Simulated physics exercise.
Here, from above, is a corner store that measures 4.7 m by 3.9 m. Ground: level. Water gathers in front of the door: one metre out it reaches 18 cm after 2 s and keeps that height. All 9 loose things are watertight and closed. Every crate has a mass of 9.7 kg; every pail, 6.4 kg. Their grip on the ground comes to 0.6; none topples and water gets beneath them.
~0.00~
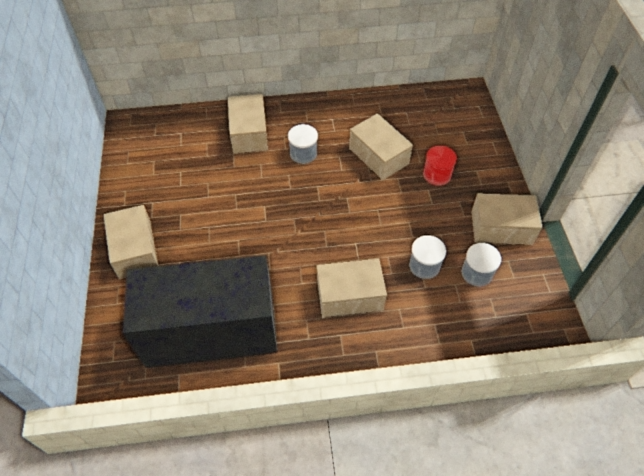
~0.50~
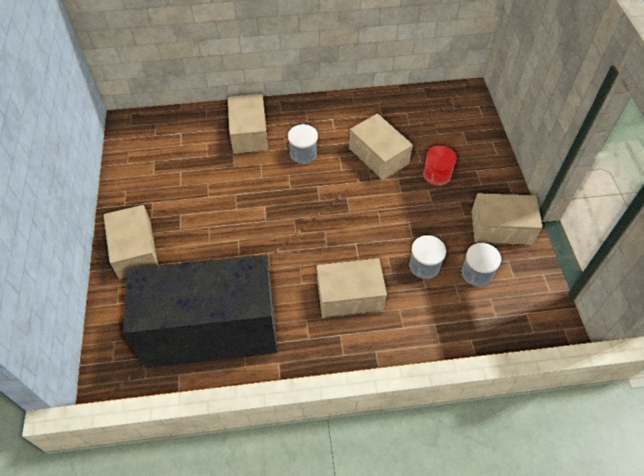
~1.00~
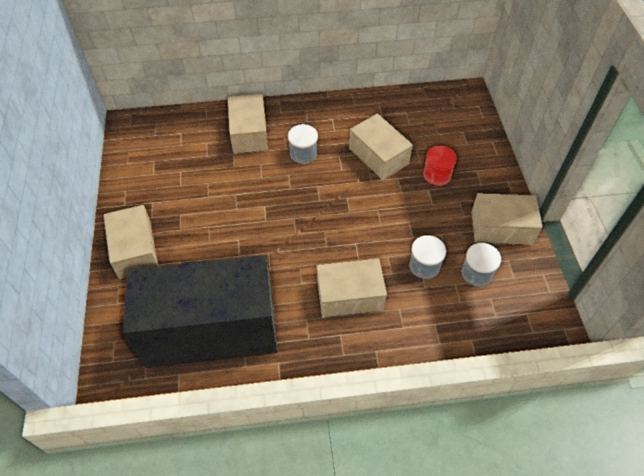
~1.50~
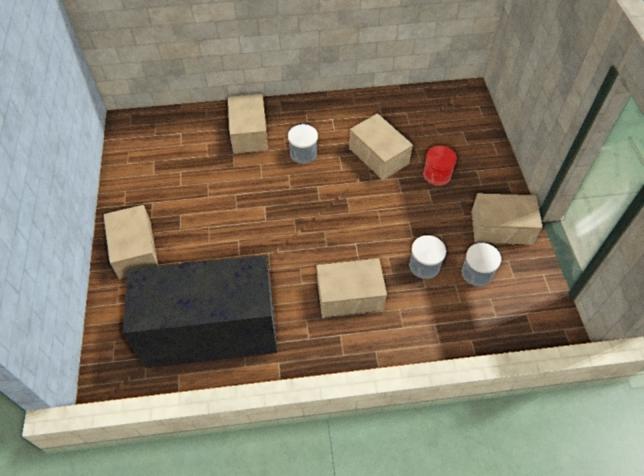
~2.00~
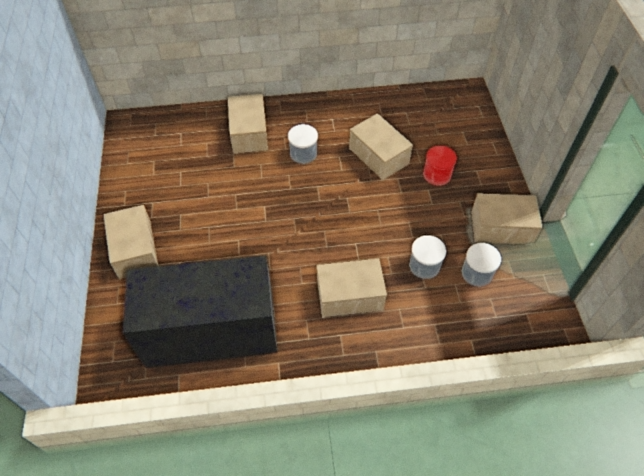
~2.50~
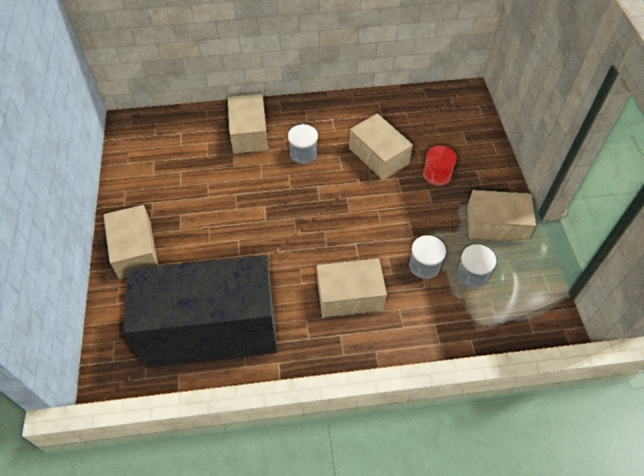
A large dark block sits at the lower left of a small walled store with a wooden plank floor and a doorway on the right, seen from above by a still camera. Five tan boxes, three white-topped pails and a red pail stand around it. Greenish water spreads outside, then slides in through the doorway, slightly shifting the nearest box and pail.
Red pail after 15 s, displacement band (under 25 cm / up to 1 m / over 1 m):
Under 25 cm.
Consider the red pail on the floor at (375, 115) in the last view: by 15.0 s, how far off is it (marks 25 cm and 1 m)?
Short answer, it keeps close to its start.
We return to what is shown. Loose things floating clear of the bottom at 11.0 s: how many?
The count is 5.
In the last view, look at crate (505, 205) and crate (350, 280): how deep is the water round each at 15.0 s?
Depth approx. 10 cm / 10 cm.
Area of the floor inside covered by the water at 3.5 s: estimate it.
About 5.0 m2.
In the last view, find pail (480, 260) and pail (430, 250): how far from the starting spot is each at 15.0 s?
In that order: 350 cm, 150 cm.
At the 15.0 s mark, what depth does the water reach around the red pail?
Depth approx. 5 cm.
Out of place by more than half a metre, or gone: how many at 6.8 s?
By my tally, 3.
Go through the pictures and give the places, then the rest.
In the first picture, the red pail at (442, 157), on the bottom; 0.0 m2 under water; 0 of 9 have shifted.
In the second picture, the red pail at (442, 157), on the bottom; 0.0 m2 under water; 0 of 9 have shifted.
In the third picture, the red pail at (442, 157) rests on the ground; water covers 0.0 m2; 0 of 9 have shifted.
In the fourth picture, the red pail at (442, 157) rests on the ground; 0.0 m2 under water; 0 of 9 have shifted.
In the fifth picture, the red pail at (442, 157), on the bottom; 0.3 m2 under water; 0 of 9 have shifted.
In the sixth picture, the red pail at (442, 157) rests on the ground; 1.0 m2 under water; 2 of 9 have shifted.
After 3.5 s the red pail is near (442, 157), 0.0 m from its start, aground; 0 afloat.
After 6.8 s the red pail is near (442, 157), 0.0 m from its start, aground; 1 afloat.
After 11.0 s the red pail is near (442, 157), 0.0 m from its start, aground; 5 afloat.
After 15.0 s the red pail is near (442, 157), 0.0 m from its start, aground; 7 afloat.
